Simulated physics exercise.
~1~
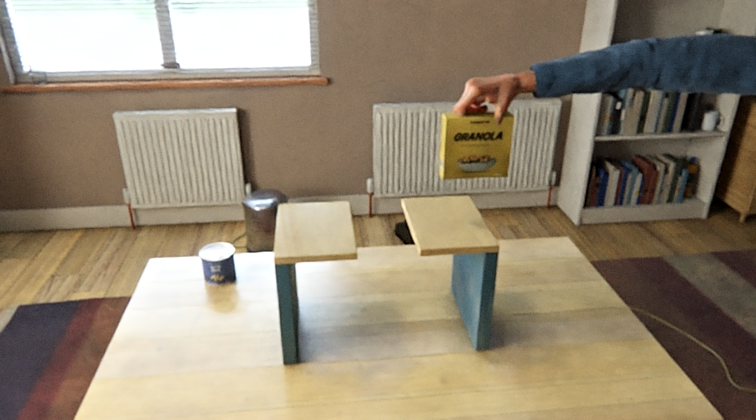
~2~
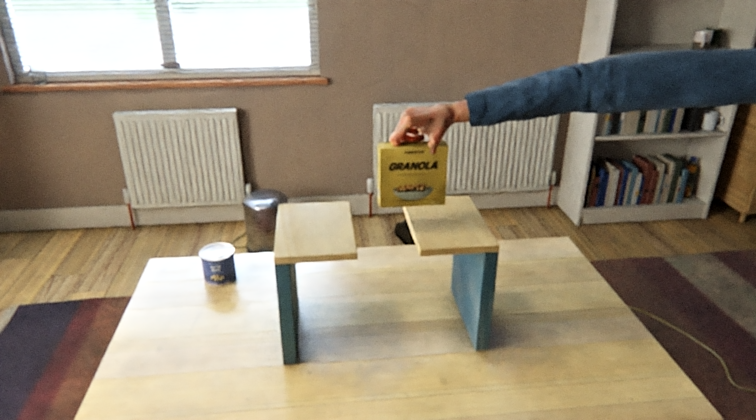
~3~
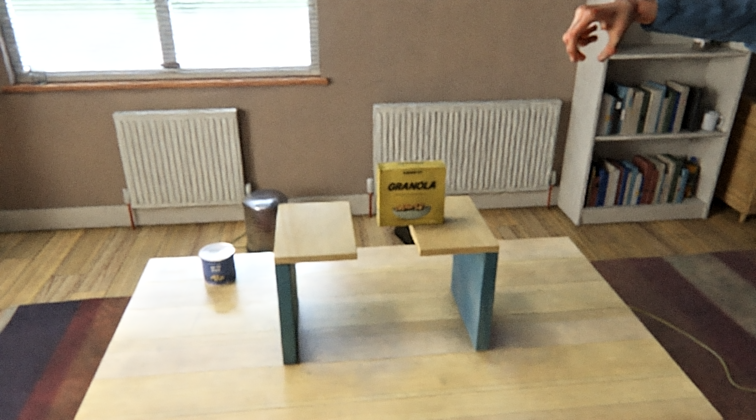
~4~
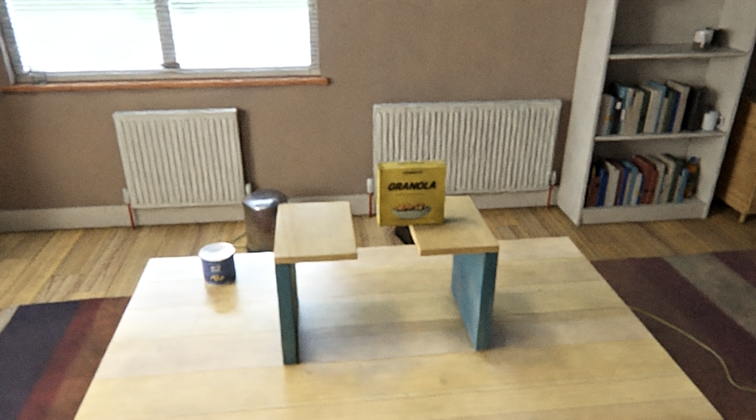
In a living room, a hand held a yellow granola box over two small raised platforms on a wooden table, moved it left and lowered it near the gap, then let go and withdrew, leaving the box resting upright on top.
